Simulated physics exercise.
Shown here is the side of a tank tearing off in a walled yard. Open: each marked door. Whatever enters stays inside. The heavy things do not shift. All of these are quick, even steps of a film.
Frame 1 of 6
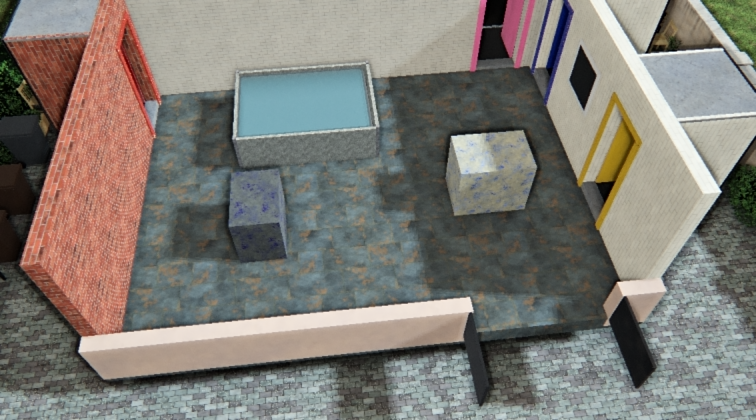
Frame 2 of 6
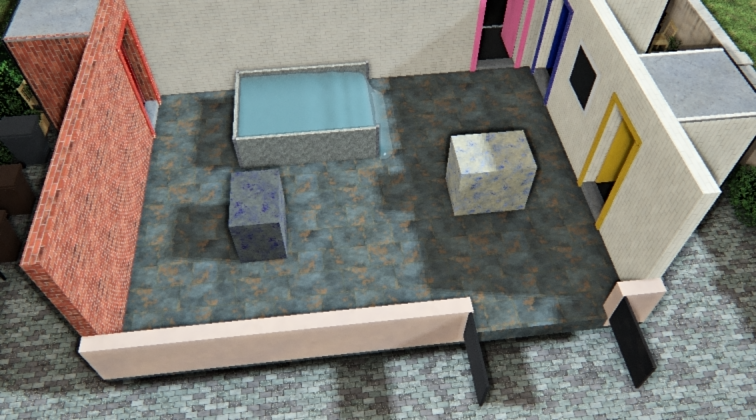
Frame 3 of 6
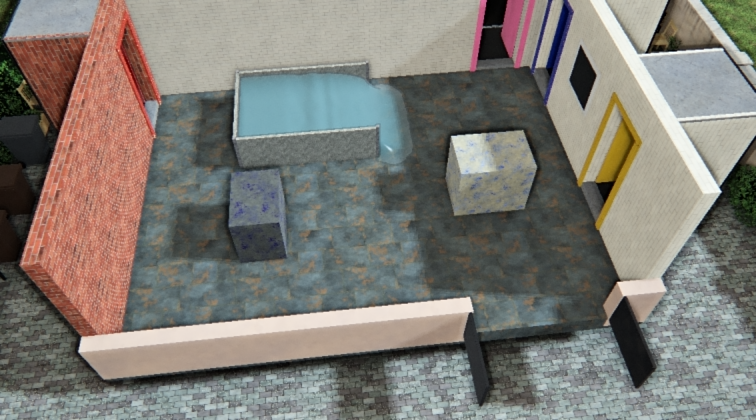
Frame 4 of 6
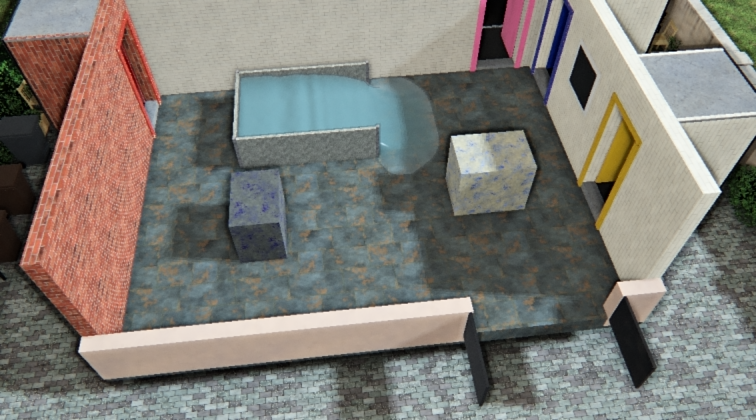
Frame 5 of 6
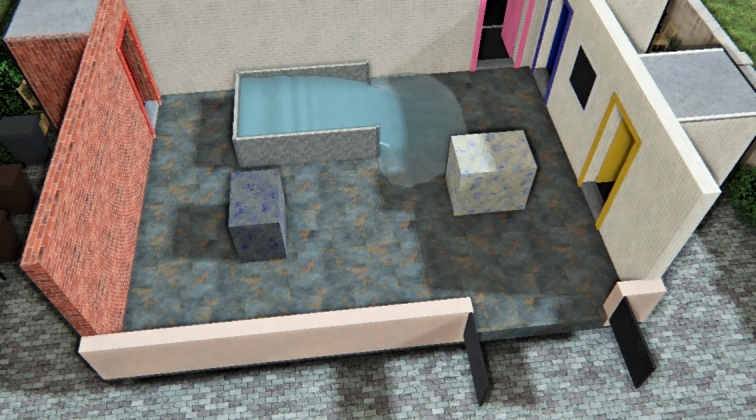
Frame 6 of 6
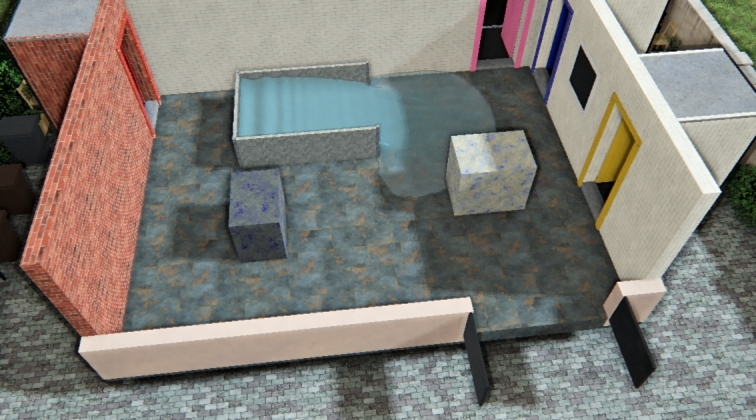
A walled yard held a stone tank of still water until its right side gave way, and the water poured out, spreading across the dark floor and around the pale speckled block.
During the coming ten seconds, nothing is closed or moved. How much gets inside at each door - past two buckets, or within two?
Result: I expect the red door to let through an acceptable amount; I expect the yellow door to let through an acceptable amount; I expect the blue door to let through too much; I expect the pink door to let through too much.
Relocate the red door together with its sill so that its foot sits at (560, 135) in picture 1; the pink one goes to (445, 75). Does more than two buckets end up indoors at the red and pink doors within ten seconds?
Well, the red one crosses the threshold, while the pink one crosses the threshold.
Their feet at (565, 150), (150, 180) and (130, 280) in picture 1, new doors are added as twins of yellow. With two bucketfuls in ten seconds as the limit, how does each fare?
Result, in listed order - beats the mark, misses the mark, misses the mark.
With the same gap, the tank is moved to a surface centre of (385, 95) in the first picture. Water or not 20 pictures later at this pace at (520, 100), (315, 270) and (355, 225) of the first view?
Hit, spared, spared.
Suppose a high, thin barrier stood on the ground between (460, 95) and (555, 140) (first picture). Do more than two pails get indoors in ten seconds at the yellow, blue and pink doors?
Note - yellow door: Crosses the line; blue door: Crosses the line; pink door: Crosses the line.
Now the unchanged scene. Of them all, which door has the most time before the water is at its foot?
It's the one in red.
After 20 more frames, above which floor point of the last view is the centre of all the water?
Near (444, 134) in the last view.
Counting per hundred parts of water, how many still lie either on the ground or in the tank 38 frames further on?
I'd say roughly 74 percent.
A moment on, water covers 25 % of the floor; the red door not reached, the yellow door not reached, the blue door under two buckets in, the pink door wet at the sill, nothing in.
Next, water covers 30 % of the floor; the red door not reached, the yellow door wet at the sill, nothing in, the blue door over two buckets in, the pink door under two buckets in.
Then, water covers 40 % of the floor; the red door not reached, the yellow door under two buckets in, the blue door far over two buckets in, the pink door far over two buckets in.
Later, water covers 55 % of the floor; the red door not reached, the yellow door under two buckets in, the blue door far over two buckets in, the pink door far over two buckets in.
In the end, water covers 80 % of the floor; the red door wet at the sill, nothing in, the yellow door under two buckets in, the blue door far over two buckets in, the pink door far over two buckets in.
